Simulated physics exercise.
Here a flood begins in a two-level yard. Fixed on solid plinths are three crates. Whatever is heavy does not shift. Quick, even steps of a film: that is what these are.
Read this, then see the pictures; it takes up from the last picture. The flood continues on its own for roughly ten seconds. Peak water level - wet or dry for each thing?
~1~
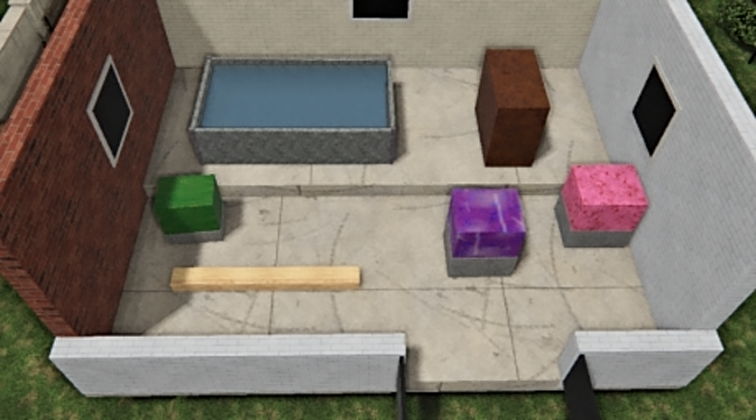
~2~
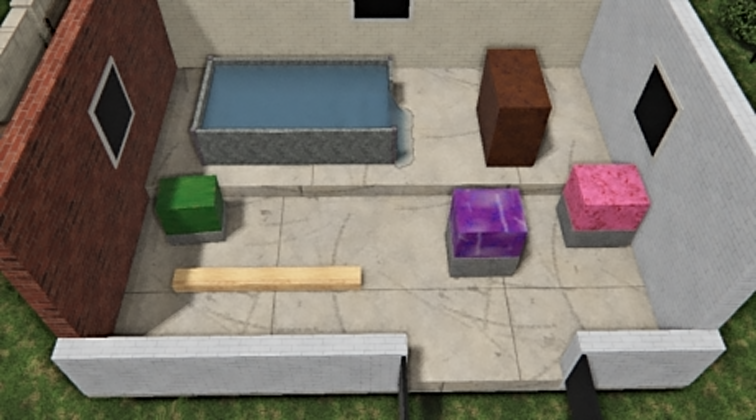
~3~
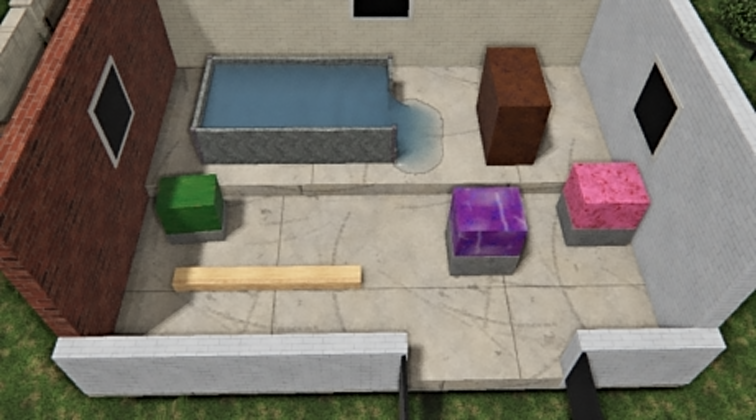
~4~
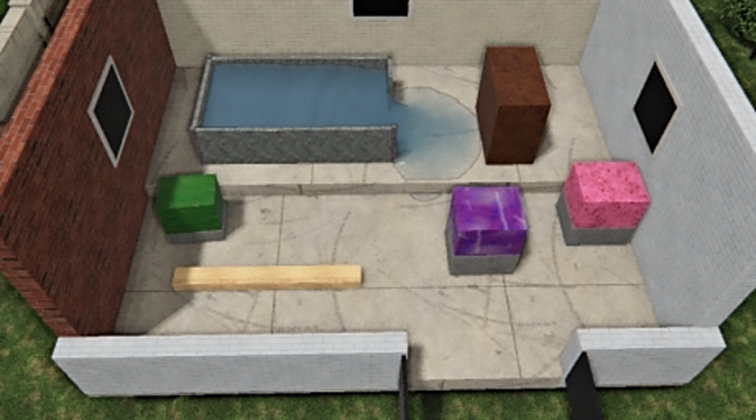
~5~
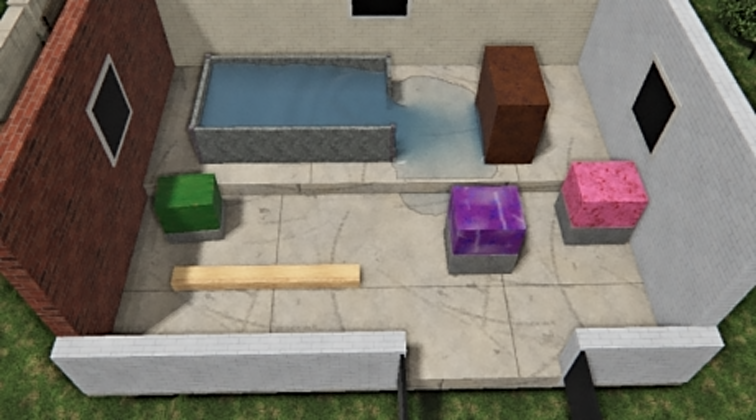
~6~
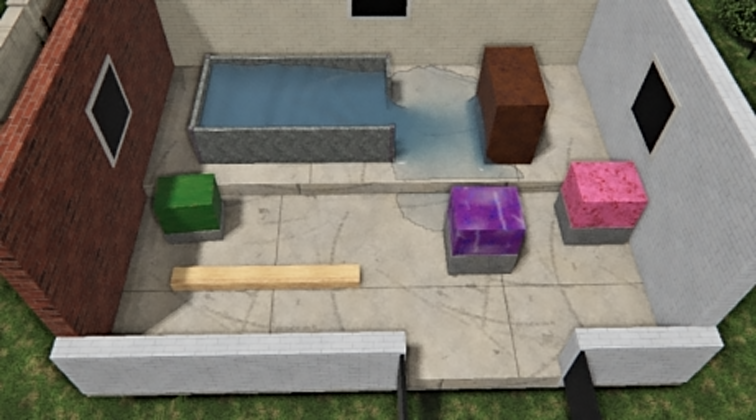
Green crate - dry; purple crate - dry; pink crate - dry.
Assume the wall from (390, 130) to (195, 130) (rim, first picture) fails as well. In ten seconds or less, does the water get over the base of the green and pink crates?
In short: Green crate gets drenched; pink crate stays untouched.
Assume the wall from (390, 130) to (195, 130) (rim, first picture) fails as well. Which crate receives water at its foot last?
My answer: The pink one.
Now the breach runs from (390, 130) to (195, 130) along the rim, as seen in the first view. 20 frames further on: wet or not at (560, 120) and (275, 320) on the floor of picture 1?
Taking them in turn: Left clear, then underwater.
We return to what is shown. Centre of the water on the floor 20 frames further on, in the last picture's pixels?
I'd put it at around (400, 147).
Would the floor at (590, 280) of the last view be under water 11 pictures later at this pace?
Answer: Flooding.
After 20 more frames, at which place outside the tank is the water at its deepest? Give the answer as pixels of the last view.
Pointing at (476, 226).
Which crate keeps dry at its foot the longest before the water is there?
My pick is the crate marked green.
A moment on, water covers 20 % of the floor; the green crate not reached, the purple crate water round its plinth, the pink crate water round its plinth.
Next, water covers 30 % of the floor; the green crate not reached, the purple crate water round its plinth, the pink crate water round its plinth.
Then, water covers 60 % of the floor; the green crate water round its plinth, the purple crate water round its plinth, the pink crate water round its plinth.
Later, water covers 85 % of the floor; the green crate water round its plinth, the purple crate water round its plinth, the pink crate water round its plinth.
In the end, water covers 95 % of the floor; the green crate stayed above the water, the purple crate stayed above the water, the pink crate stayed above the water.
